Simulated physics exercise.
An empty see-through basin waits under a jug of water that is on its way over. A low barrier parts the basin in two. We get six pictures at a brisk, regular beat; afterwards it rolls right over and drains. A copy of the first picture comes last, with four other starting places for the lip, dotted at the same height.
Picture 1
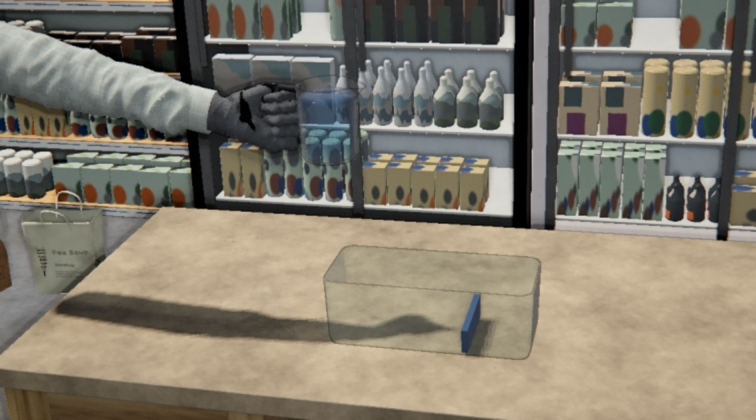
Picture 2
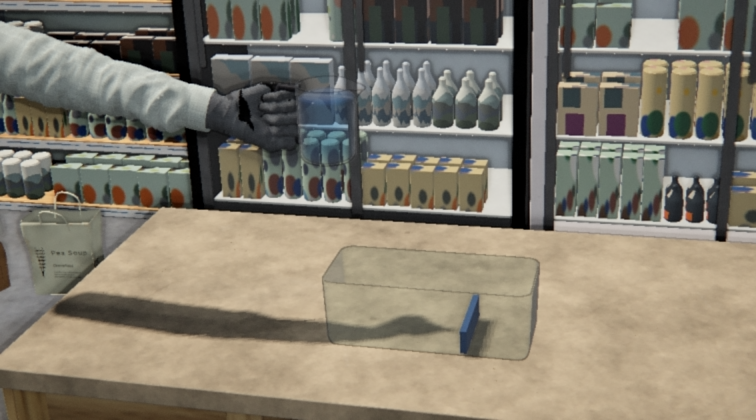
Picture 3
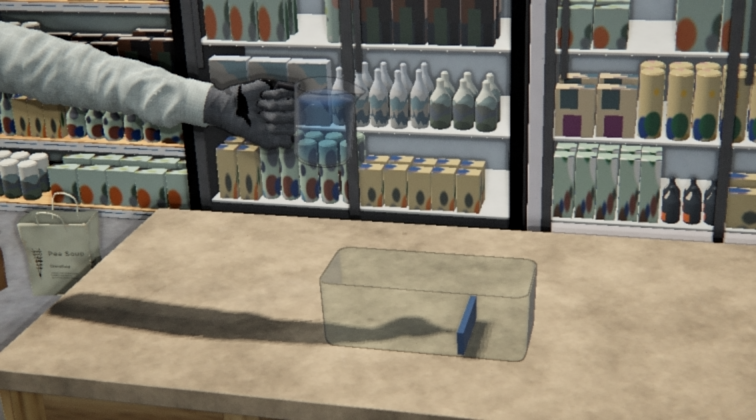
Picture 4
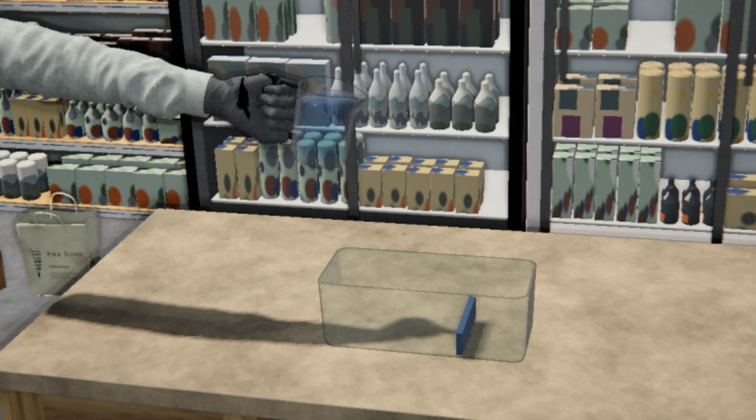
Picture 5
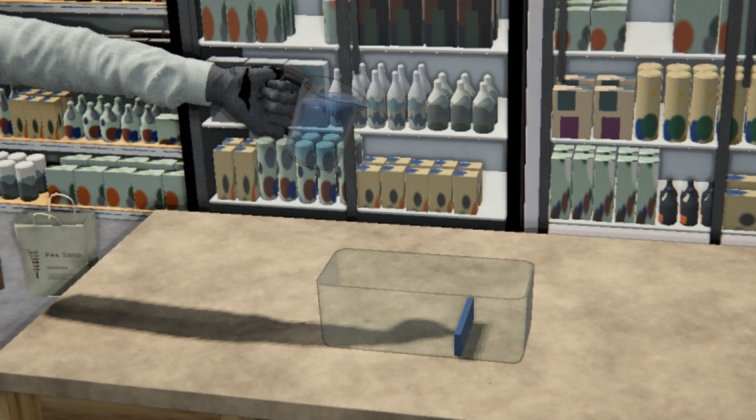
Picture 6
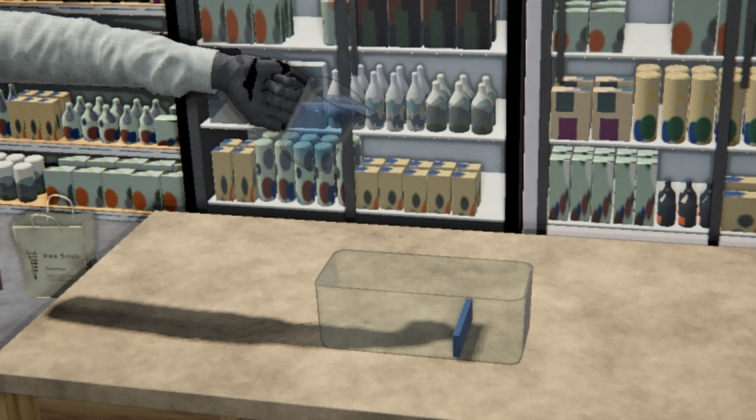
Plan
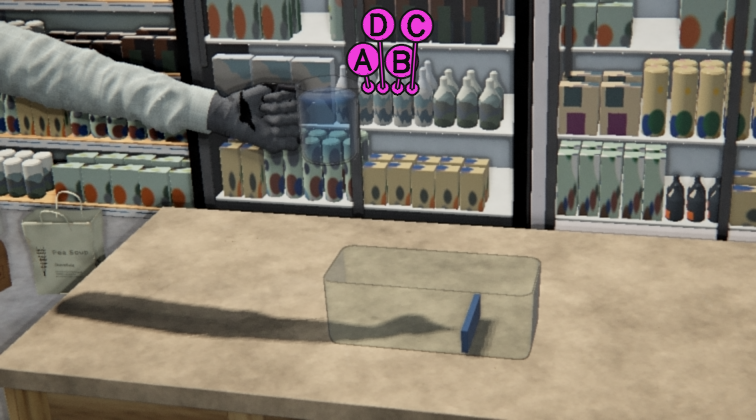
In a shop with stocked shelves and glass-fronted cabinets, seen from slightly above across a mottled beige counter, the view stays almost still, drifting very slightly. A clear rectangular basin with a low blue barrier sits on the counter, a pale paper bag stands at left, and a dark-gloved, pale-sleeved arm holds a transparent jug of bluish water. The hand first holds the jug upright, then tilts it rightward until water reaches over its lip.
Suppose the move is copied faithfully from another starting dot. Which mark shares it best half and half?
Choose B.
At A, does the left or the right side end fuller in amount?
The left one.
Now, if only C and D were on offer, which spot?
Spot C.
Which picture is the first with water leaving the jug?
Picture 6.
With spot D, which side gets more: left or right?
More ends on the left.
On the marked copy, A at (368, 87); B at (397, 87); C at (412, 88); D at (382, 87).
If A is chosen, about 88 % ends left of the wall and 7 % right of it; 5 % is lost outside.
If B is chosen, about 54 % ends left of the wall and 44 % right of it.
If C is chosen, about 19 % ends left of the wall and 78 % right of it; 3 % is lost outside.
If D is chosen, about 88 % ends left of the wall and 4 % right of it; 7 % is lost outside.
